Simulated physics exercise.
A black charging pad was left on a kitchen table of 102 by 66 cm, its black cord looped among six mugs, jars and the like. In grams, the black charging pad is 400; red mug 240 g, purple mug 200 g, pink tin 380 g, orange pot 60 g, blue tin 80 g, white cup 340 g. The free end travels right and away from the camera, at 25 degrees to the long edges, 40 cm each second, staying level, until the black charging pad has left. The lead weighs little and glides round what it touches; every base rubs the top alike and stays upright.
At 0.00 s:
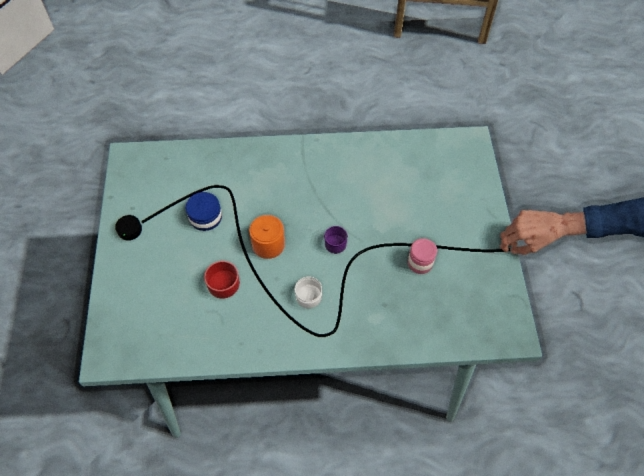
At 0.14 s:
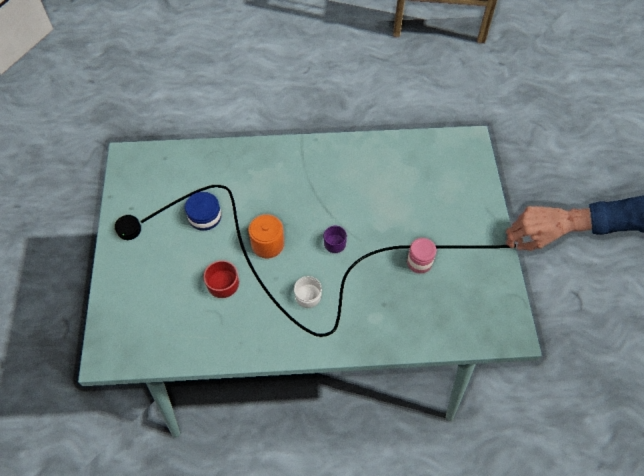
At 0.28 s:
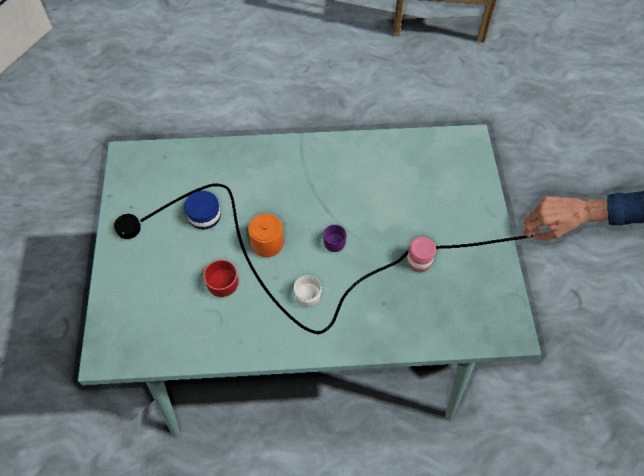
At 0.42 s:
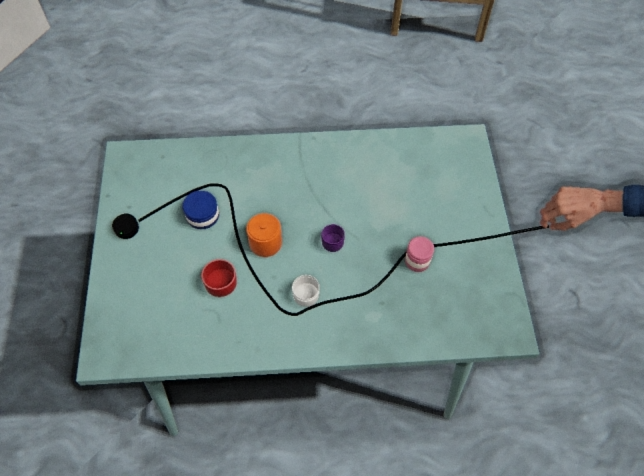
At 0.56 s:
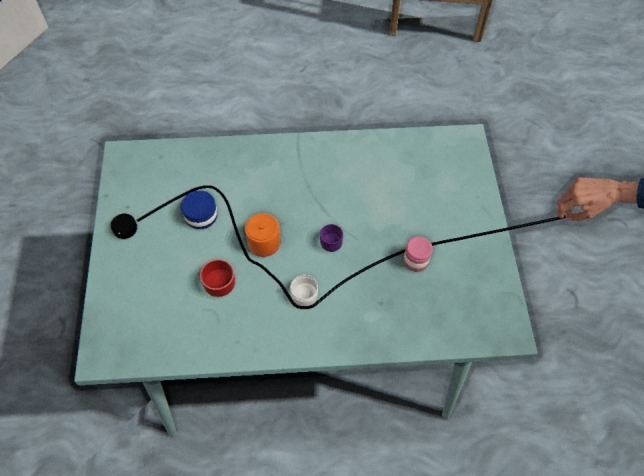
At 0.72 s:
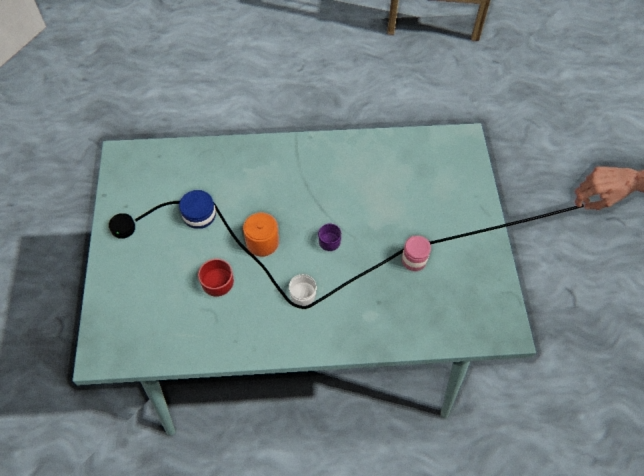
On a pale green table, a black cord winds from a round black pad among six coloured containers to a hand at the right edge. The hand draws the cord away to the right, and its deep loops shrink until it bends tightly around the blue tin and white cup.
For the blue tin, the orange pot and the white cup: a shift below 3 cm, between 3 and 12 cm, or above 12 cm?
The blue tin travels a long way, the orange pot moves a moderate way, the white cup reaches the top band.
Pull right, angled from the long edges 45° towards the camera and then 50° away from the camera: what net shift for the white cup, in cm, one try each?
In turn about 9 cm, 18 cm.
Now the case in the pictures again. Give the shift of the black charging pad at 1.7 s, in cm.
About 18 cm.
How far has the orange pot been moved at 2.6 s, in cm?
Some 5 cm.
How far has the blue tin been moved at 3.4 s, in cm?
About 24 cm.
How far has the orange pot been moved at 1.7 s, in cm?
About 1 cm.
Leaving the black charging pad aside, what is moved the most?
The blue tin.
By 1.7 s the black charging pad has slid 18 cm, and the shifts are, blue tin 24 cm, white cup 13 cm.
By 2.6 s the black charging pad has slid 53 cm, and the shifts are, blue tin 24 cm, white cup 15 cm, orange pot 5 cm, purple mug 2 cm.
By 3.4 s the black charging pad has slid 82 cm, and the shifts are, blue tin 24 cm, white cup 15 cm, orange pot 5 cm, purple mug 2 cm.
By 4.1 s the black charging pad is off the top, and the shifts are, blue tin 24 cm at (164, 293), white cup 15 cm at (312, 231), orange pot 5 cm at (276, 214), purple mug 2 cm.
